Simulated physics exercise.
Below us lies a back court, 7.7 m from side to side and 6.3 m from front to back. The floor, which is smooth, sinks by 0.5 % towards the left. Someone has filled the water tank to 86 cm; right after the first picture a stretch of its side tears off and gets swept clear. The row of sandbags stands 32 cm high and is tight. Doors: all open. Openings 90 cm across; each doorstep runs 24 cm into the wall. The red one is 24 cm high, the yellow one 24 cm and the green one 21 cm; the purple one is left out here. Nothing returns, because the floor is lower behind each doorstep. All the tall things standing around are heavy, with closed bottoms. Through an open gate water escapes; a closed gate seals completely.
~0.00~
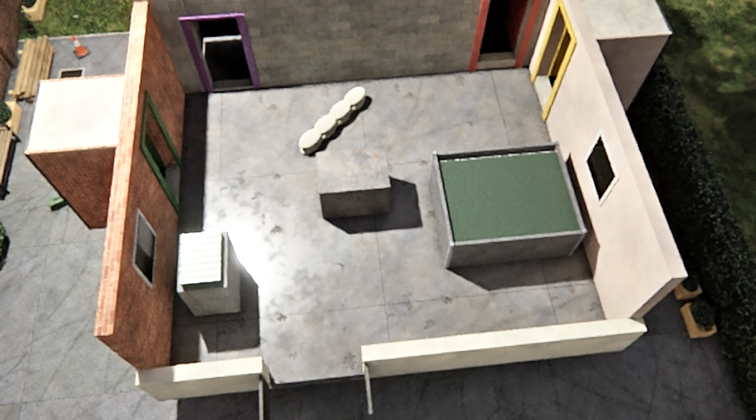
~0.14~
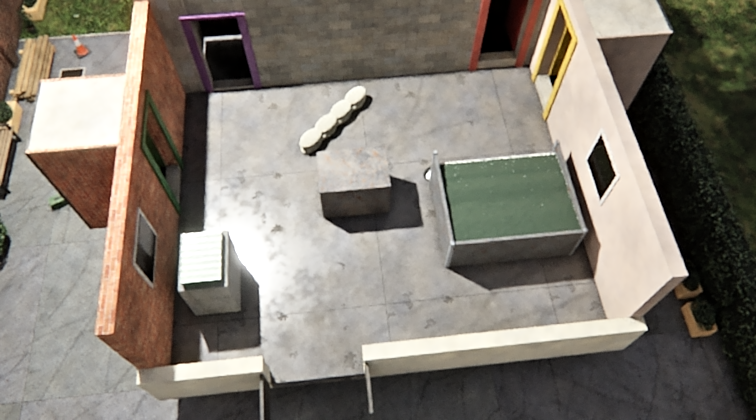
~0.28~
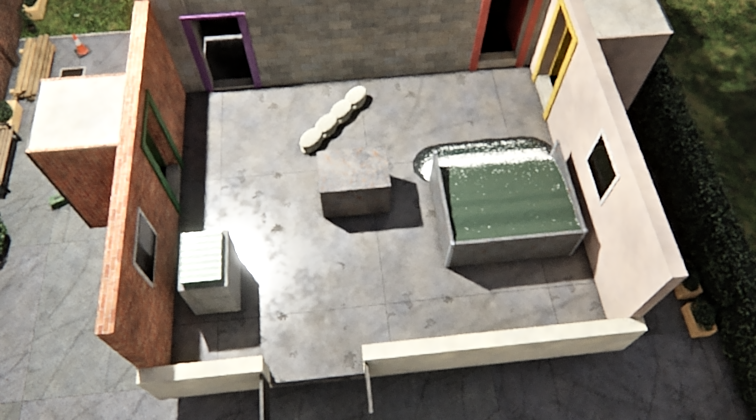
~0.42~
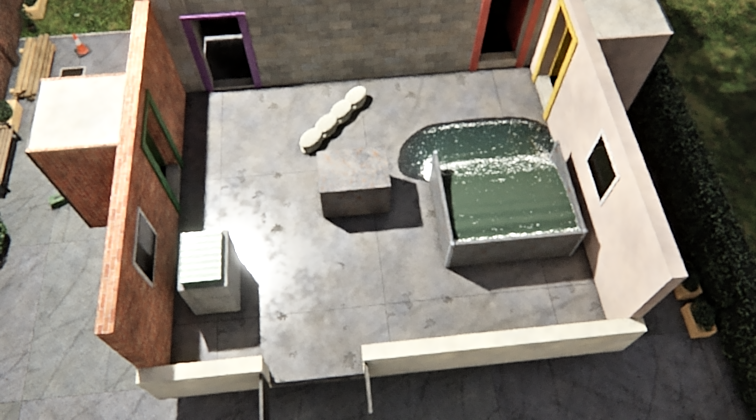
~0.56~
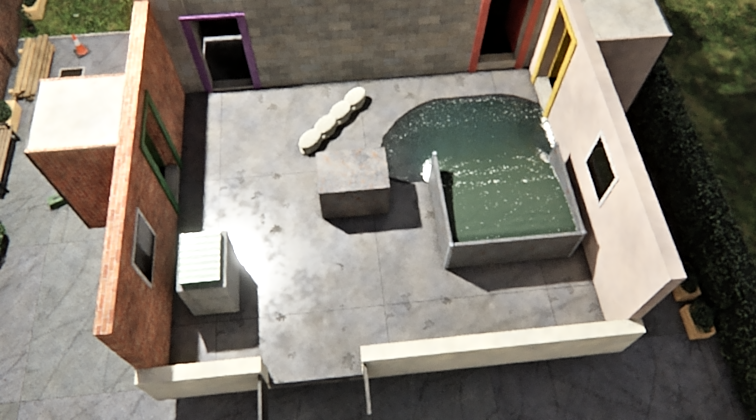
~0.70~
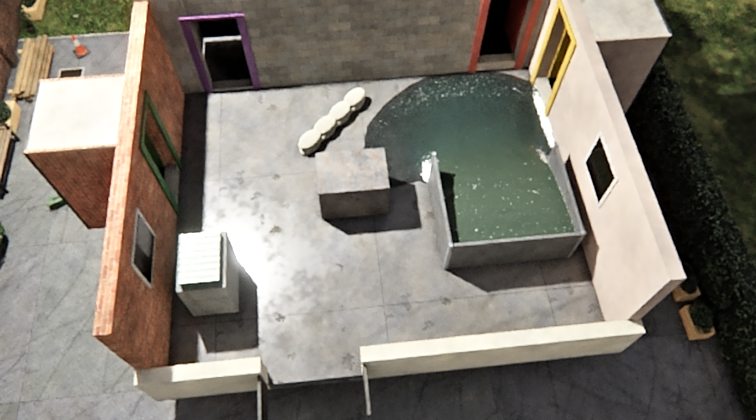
Green water burst out through the far side of a large tank in a walled courtyard, then spread across the grey floor in a widening, rounded pool towards the back wall, beside a pale block.
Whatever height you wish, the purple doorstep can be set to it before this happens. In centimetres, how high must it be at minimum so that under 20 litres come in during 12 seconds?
At least 7 cm or so.
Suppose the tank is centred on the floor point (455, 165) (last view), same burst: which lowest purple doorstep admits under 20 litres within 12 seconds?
A minimum of about 6.5 cm.
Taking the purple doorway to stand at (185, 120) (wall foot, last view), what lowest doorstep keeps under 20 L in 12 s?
Roughly 15 cm.
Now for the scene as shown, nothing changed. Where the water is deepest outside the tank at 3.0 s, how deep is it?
Up to some 36 centimetres, I'd say.
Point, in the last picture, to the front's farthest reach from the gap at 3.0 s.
At about (185, 100).
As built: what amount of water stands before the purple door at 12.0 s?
About 7.5 centimetres.
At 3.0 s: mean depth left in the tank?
It averages roughly 15 centimetres.
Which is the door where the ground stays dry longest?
It is the green one.
After 1.4 s water covers 25 % of the floor, deepest (56 cm) near (517, 74); it has not reached the purple door.
After 3.0 s water covers 45 % of the floor, deepest (36 cm) near (367, 98); 4 cm at the purple door, 0 litres in over its 6 cm doorstep.
After 12.0 s water covers 95 % of the floor, deepest (12 cm) near (375, 91); 8 cm at the purple door, 33 litres in over its 6 cm doorstep.
At the purple door as built, the water arrived by 2.3 s and peaked near 12 cm at 7.2 s.
With a doorstep of 6 cm, 33 litres would have come in within the 12 s; with 8 cm, 11 litres. So under 20 litres takes about 7 cm.
